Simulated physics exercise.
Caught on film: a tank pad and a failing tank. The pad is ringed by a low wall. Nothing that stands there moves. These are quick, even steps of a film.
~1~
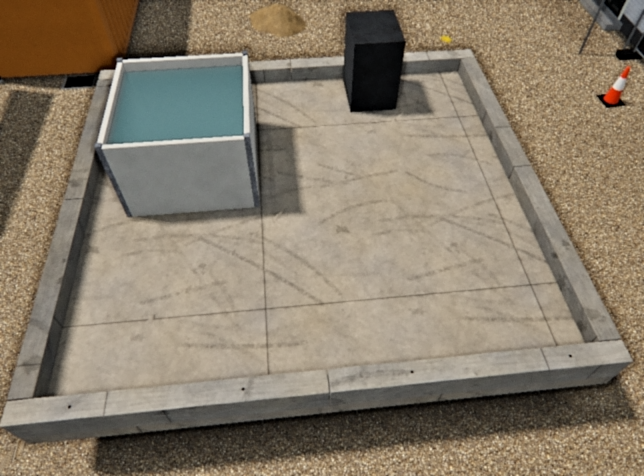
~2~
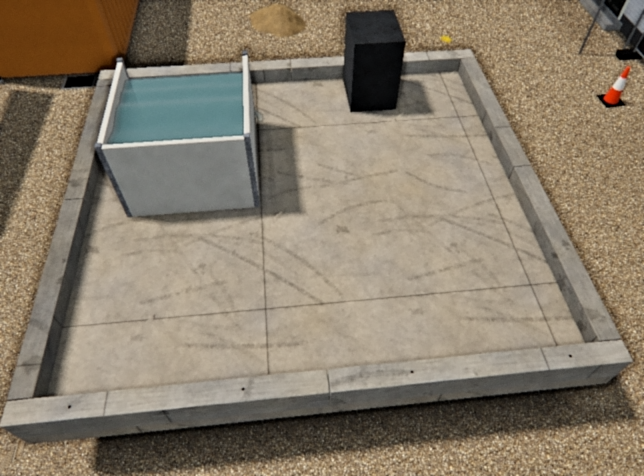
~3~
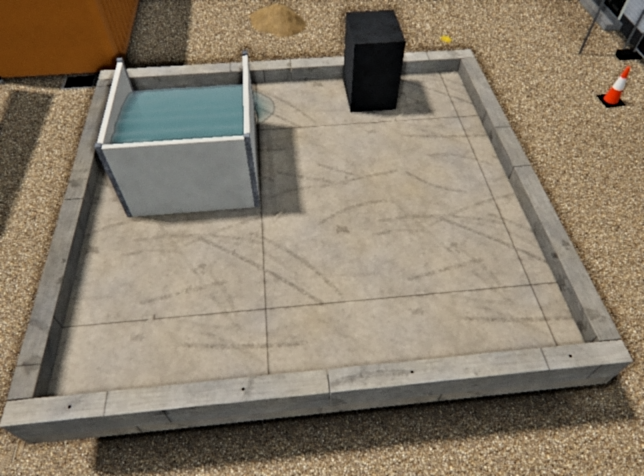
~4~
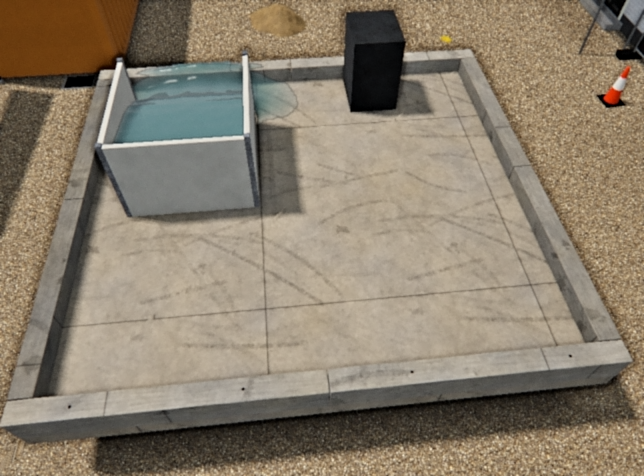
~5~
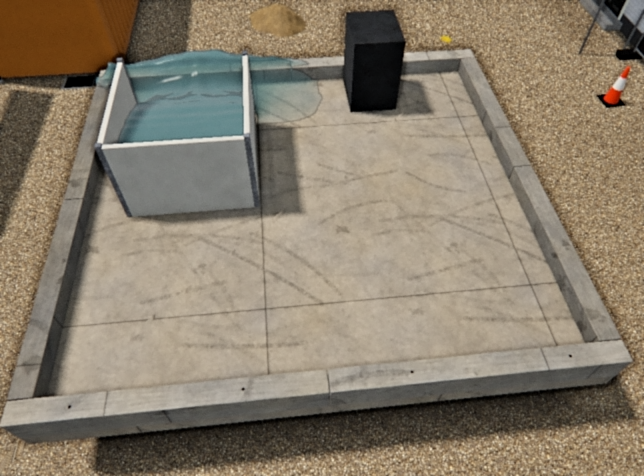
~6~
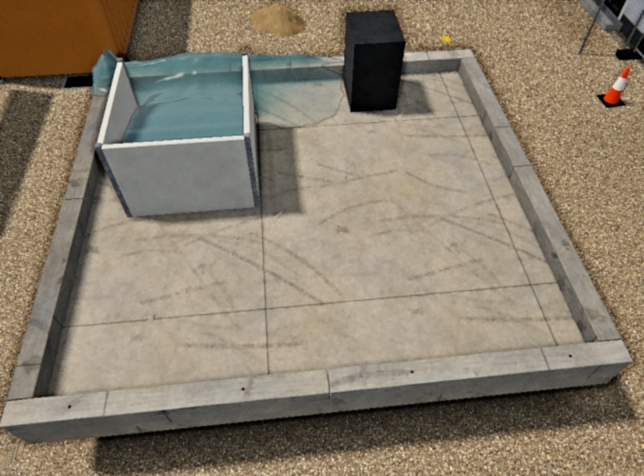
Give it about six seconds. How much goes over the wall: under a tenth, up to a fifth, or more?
Over the wall goes above a fifth.
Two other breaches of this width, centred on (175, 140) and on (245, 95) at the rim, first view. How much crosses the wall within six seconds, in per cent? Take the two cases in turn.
In turn 24 and 18 per cent.
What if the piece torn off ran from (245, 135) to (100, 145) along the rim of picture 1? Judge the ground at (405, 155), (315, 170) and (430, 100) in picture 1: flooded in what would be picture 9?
One after the other: Not flooded, no water, free of water.
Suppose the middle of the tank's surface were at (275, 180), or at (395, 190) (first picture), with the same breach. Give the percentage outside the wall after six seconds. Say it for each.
About 22 and 20 per cent.
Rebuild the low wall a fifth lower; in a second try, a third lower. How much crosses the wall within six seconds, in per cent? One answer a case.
About 50 and 56 per cent.
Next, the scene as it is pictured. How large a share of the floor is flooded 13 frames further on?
Some 45 per cent.
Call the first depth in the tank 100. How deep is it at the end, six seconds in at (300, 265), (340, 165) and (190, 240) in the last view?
Roughly 8, 4 and 4 per cent, in turn.
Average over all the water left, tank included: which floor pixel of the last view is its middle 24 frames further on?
Close to (242, 174).
A moment on, water covers 20 % of the floor; the low wall has let 18 % over.
Next, water covers 20 % of the floor; the low wall has let 27 % over.
Then, water covers 45 % of the floor; the low wall has let 42 % over.
Later, water covers 70 % of the floor; the low wall has let 43 % over.
In the end, water covers 80 % of the floor; the low wall has let 43 % over.
